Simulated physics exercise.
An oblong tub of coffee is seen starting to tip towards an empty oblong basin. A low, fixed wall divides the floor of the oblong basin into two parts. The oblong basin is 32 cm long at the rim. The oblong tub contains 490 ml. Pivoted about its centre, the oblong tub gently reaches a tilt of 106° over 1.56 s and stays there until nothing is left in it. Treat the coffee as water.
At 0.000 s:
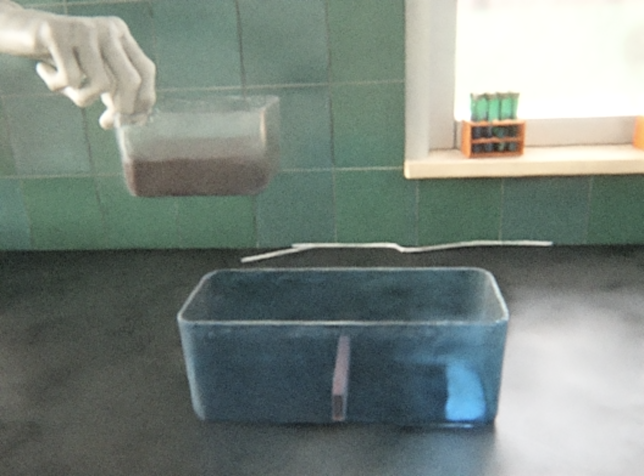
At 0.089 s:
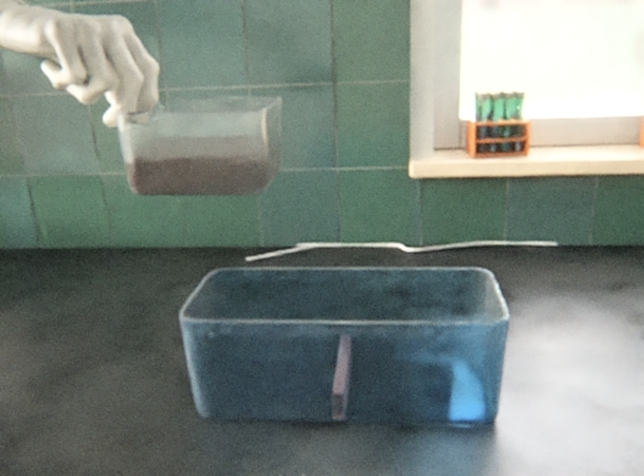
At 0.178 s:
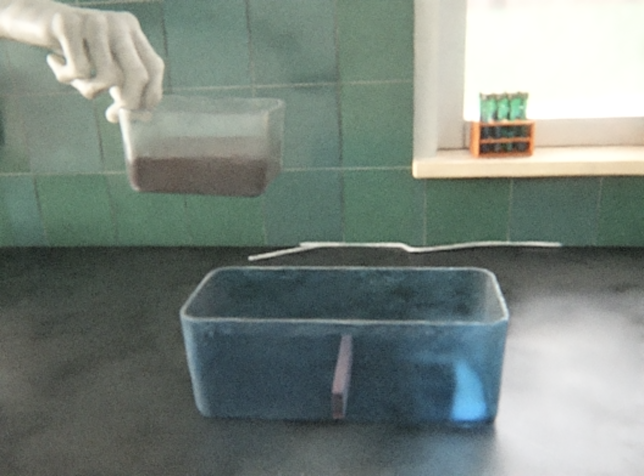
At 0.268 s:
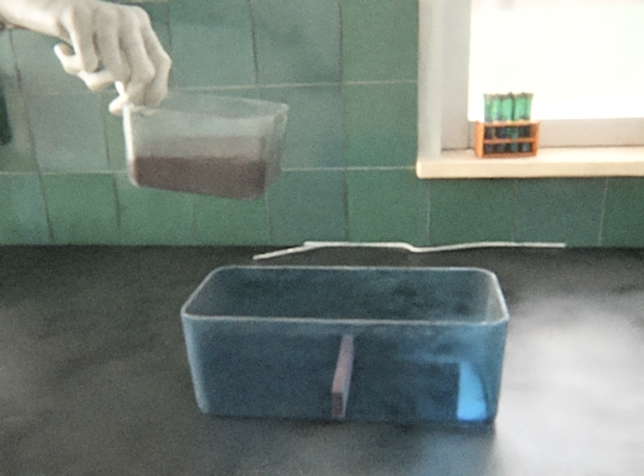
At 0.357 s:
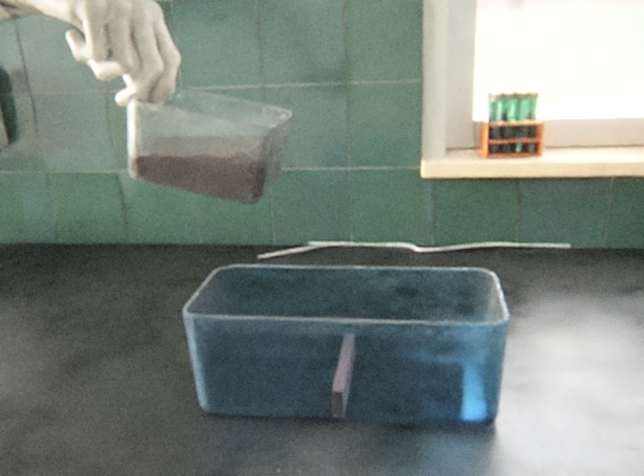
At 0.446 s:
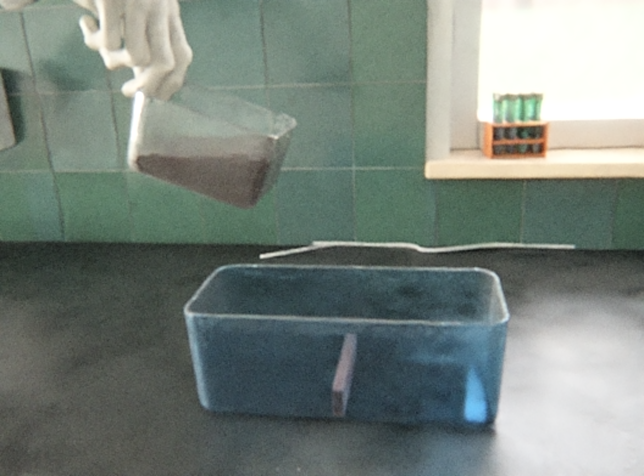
We see a hand at the upper left holding a clear oblong tub of brown liquid above a dark countertop, beside an empty blue basin's airspace; the tub starts level, then tilts gradually down to the right.
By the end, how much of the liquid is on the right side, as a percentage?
Around 47 percent.
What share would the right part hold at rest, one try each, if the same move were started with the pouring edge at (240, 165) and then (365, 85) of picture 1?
5 and 95 %.
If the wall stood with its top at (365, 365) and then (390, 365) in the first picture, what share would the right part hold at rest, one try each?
Some 10 in a hundred, then some 10 in a hundred.
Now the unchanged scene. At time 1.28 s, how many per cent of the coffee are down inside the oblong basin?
Around 74 in a hundred.
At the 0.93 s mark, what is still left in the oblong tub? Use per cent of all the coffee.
At that time about 60 in a hundred parts are still held.
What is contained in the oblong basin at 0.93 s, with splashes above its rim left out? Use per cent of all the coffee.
Roughly 12 percent of it.
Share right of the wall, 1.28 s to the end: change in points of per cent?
The amount climbs by around 1.
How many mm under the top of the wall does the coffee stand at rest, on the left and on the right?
Left side: Around 18 mm. Right side: Around 20 mm.
After 0.93 s the tilt is 69° and 60 per cent is still to pour, 4 is left of the wall and 8 right of it.
After 1.28 s the tilt is 98° and 14 per cent is still to pour, 29 is left of the wall and 46 right of it.
After 1.66 s the tilt is 106° and 0 per cent is still to pour, 52 is left of the wall and 47 right of it.
After 2.06 s the tilt is 106° and 0 per cent is still to pour, 52 is left of the wall and 47 right of it.
In the end 52 per cent lies left of the wall, 47 right of it and 0 outside.
